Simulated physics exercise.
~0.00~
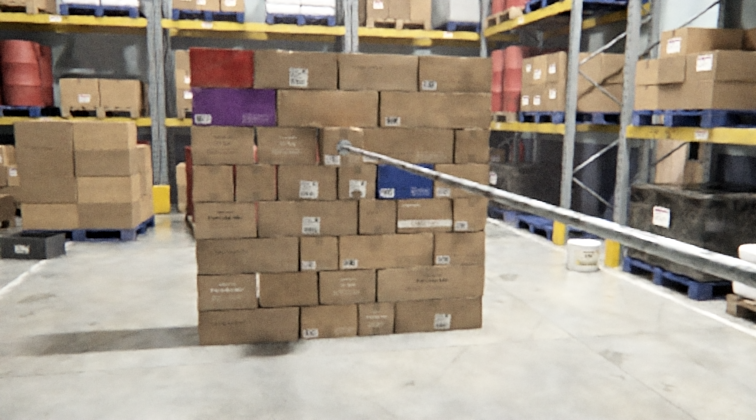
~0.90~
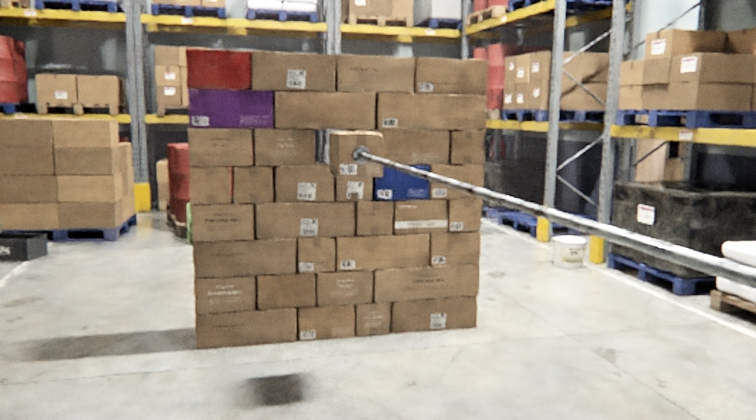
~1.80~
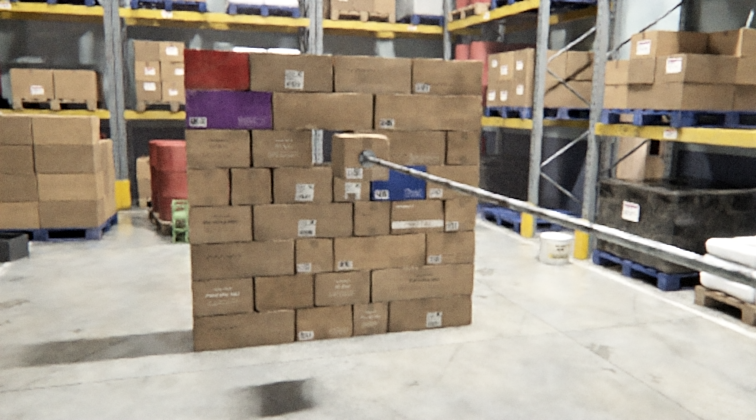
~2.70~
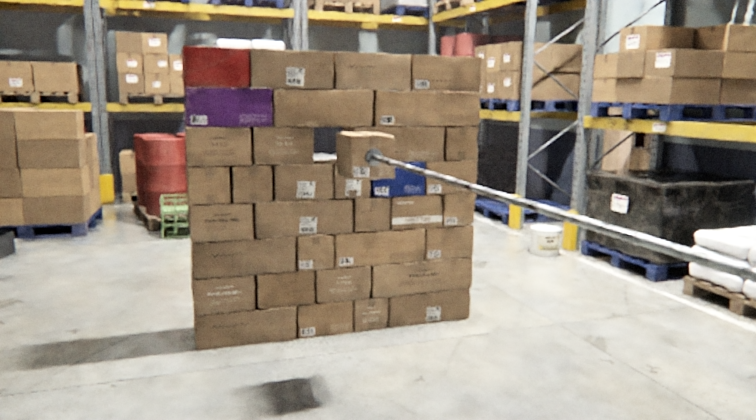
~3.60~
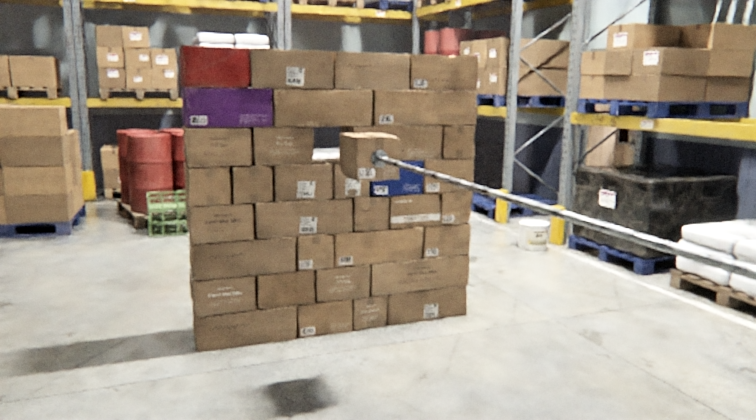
A tall wall of stacked cartons stood on a warehouse floor while a long rod drew one small brown carton out of an upper row, leaving a gap behind it, and the purple, red and blue cartons and the rest stayed in place.
